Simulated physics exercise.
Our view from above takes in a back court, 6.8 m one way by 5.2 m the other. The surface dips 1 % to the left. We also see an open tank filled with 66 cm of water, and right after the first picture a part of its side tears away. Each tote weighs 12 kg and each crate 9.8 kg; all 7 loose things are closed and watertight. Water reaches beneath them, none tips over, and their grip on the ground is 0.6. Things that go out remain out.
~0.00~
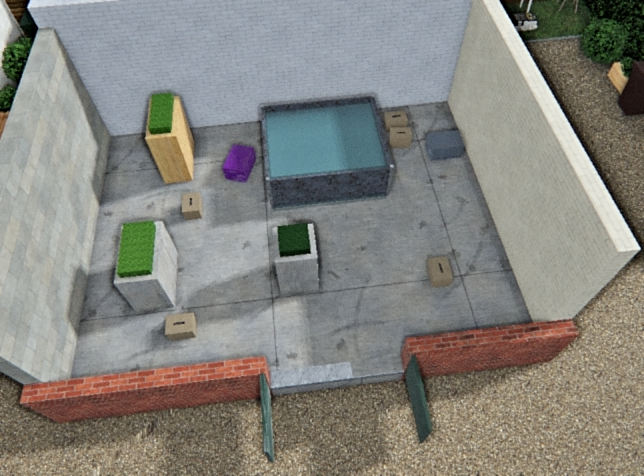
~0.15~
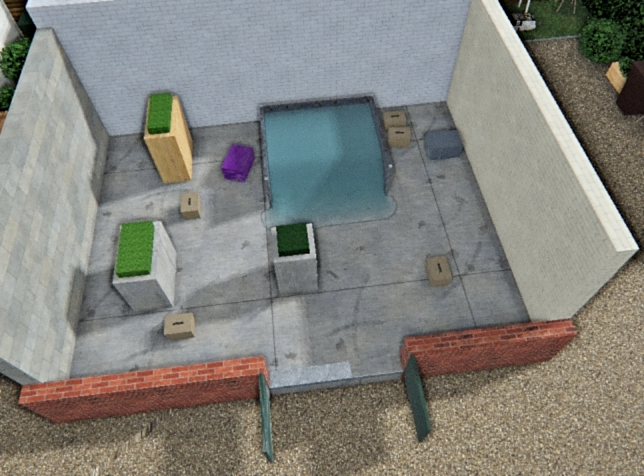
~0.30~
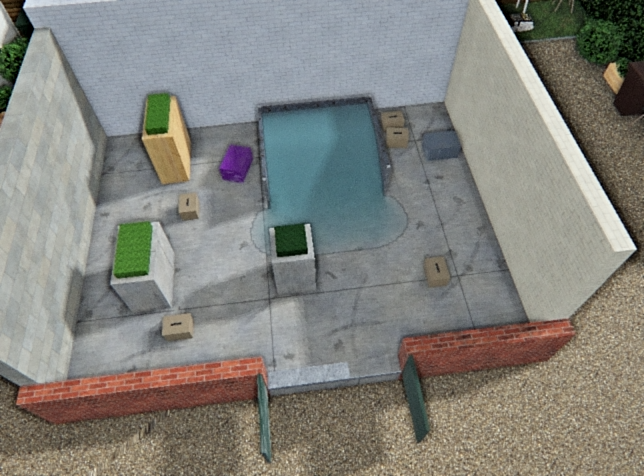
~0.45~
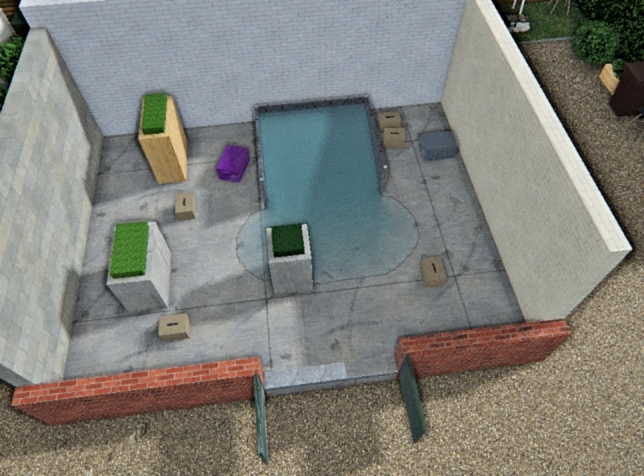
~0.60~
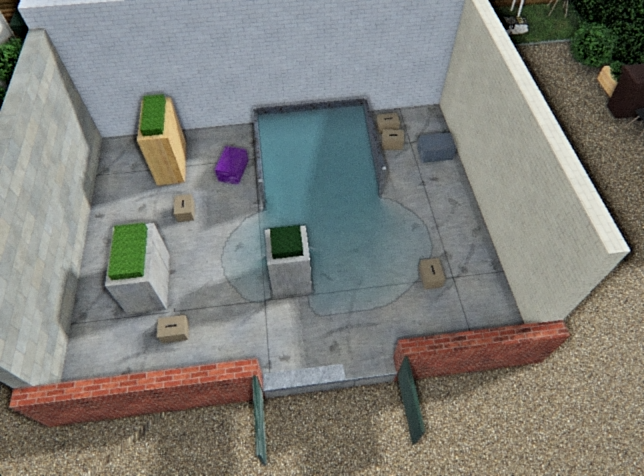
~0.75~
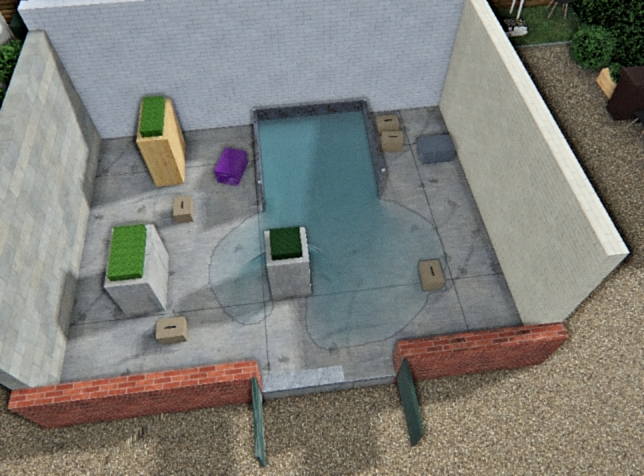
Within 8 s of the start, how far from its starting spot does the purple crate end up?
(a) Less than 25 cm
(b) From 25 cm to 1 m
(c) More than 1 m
(a) Less than 25 cm.
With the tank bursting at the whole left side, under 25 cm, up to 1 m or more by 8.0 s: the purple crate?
After that, the purple crate is washed away.
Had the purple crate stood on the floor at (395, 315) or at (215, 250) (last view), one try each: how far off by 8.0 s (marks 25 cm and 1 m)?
Taken in turn, it is carried a long way and then is carried a long way.
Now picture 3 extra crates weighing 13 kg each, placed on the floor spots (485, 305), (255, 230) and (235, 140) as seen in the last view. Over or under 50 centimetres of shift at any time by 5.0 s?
Taking them in order: Far enough, far enough and not far enough.
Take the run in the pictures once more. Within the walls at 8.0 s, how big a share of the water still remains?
Somewhere near 66 percent, give or take.
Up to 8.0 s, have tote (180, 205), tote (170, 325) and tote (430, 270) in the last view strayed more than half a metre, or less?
Taking them in order: Fell shy, exceeded and exceeded.
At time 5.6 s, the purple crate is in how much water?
About 1 cm.
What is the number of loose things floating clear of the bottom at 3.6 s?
1.
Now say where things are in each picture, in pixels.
The purple crate at (239, 158), on the bottom; 3.4 m2 under water; 0 of 7 have shifted, in the first picture.
The purple crate at (237, 157) rests on the ground; 4.5 m2 under water; 0 of 7 have shifted, in the second picture.
The purple crate at (235, 158), on the bottom; water covers 5.9 m2; 0 of 7 have shifted, in the third picture.
The purple crate at (232, 158) rests on the ground; water covers 7.3 m2; 0 of 7 have shifted, in the fourth picture.
The purple crate at (231, 159) rests on the ground; 8.9 m2 under water; 0 of 7 have shifted, in the fifth picture.
The purple crate at (230, 161), on the bottom; 10.5 m2 under water; 0 of 7 have shifted, in the sixth picture.
After 1.6 s the purple crate is near (230, 161), 0.0 m from its start, aground; 0 of 7 are out; 0 afloat.
After 3.6 s the purple crate is near (230, 161), 0.0 m from its start, aground; 0 of 7 are out; 1 afloat.
After 5.6 s the purple crate is near (230, 161), 0.0 m from its start, aground; 0 of 7 are out; 2 afloat.
After 8.0 s the purple crate is near (230, 161), 0.0 m from its start, aground; 0 of 7 are out; 1 afloat.
